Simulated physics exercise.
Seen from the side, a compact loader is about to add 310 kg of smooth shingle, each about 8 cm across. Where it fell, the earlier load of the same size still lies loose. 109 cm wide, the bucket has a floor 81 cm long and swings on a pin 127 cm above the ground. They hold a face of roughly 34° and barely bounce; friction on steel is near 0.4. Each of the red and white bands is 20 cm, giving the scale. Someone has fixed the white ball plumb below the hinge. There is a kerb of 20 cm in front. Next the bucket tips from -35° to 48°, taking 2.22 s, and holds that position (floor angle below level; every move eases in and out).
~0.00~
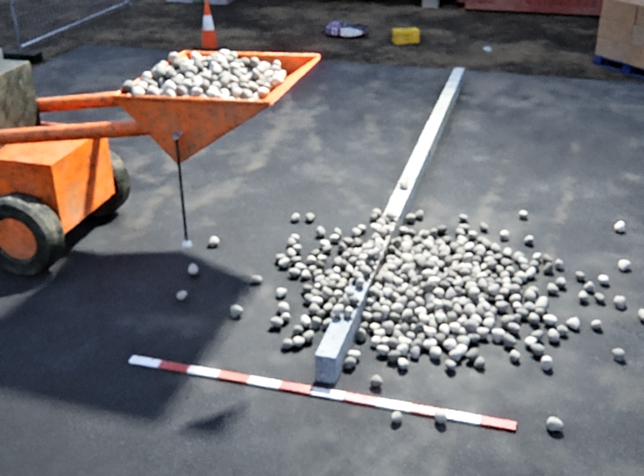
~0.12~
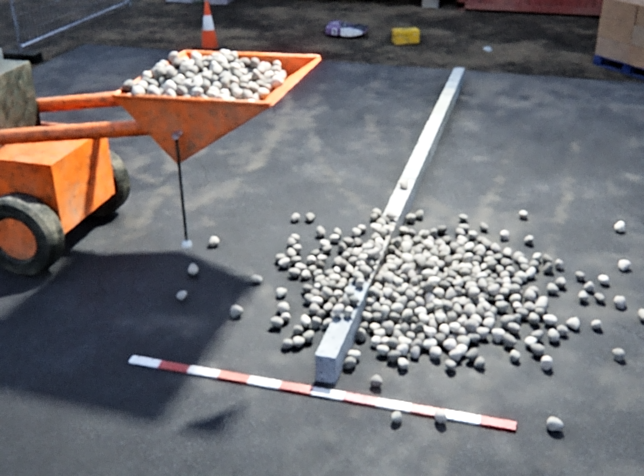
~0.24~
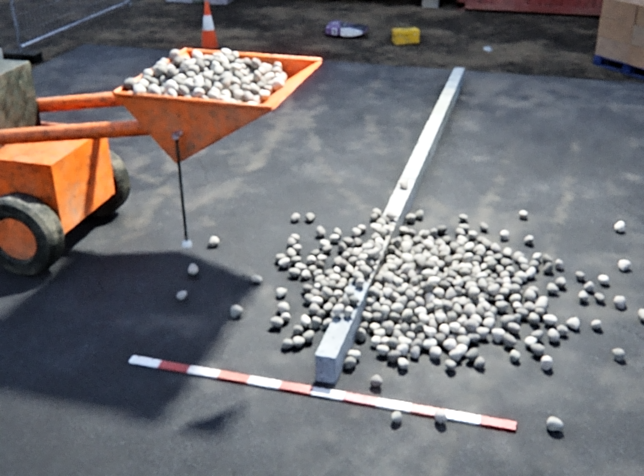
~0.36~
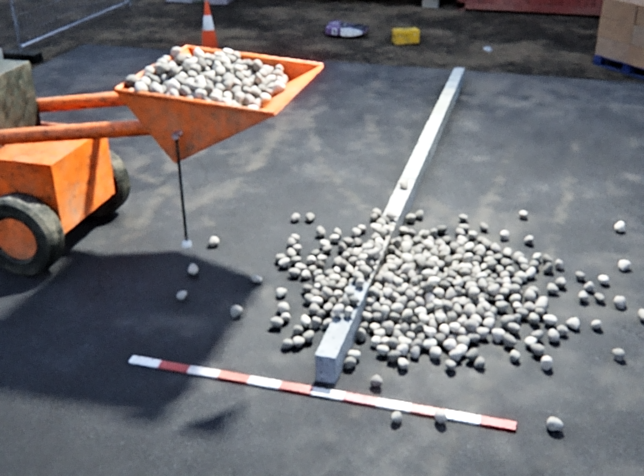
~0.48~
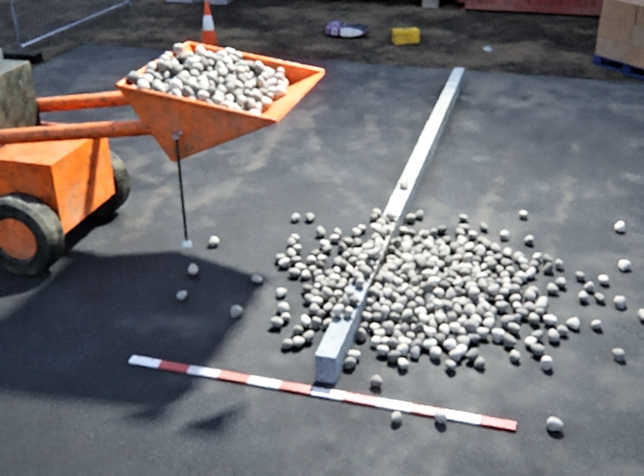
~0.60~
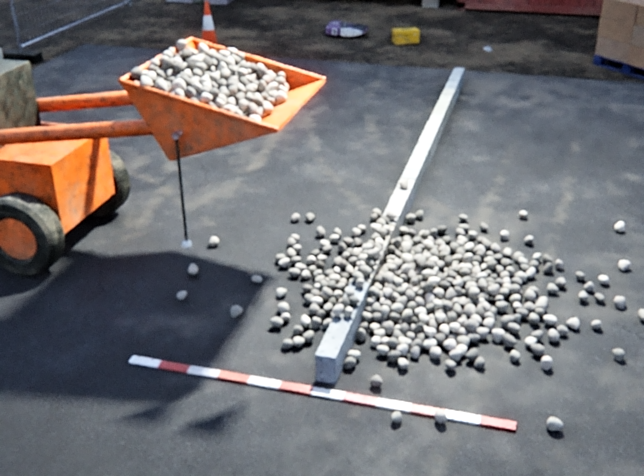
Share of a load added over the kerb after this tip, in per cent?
Some 1 %.
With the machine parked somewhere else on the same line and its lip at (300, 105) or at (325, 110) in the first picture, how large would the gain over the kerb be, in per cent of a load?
Roughly 10 per cent, then 35 per cent.
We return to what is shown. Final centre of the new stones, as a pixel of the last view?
Roughly pixel (318, 264) in the last view.
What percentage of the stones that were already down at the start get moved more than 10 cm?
I'd put it at about 5 per cent.
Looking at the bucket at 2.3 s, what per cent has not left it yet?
About 0 percent.
After 1.7 s the floor is at 35°; in per cent of one load, 74 in the bucket, 48 on this side of the kerb, 78 over the kerb; the foremost stones are at (616, 293).
After 2.3 s the floor is at 48°; in per cent of one load, 0 in the bucket, 122 on this side of the kerb, 79 over the kerb; the foremost stones are at (616, 293).
After 2.7 s the floor is at 48°; in per cent of one load, 0 in the bucket, 122 on this side of the kerb, 79 over the kerb; the foremost stones are at (616, 293).
After 5.2 s the floor is at 48°; in per cent of one load, 0 in the bucket, 122 on this side of the kerb, 79 over the kerb; the foremost stones are at (616, 293). Net gain over the kerb, 1.
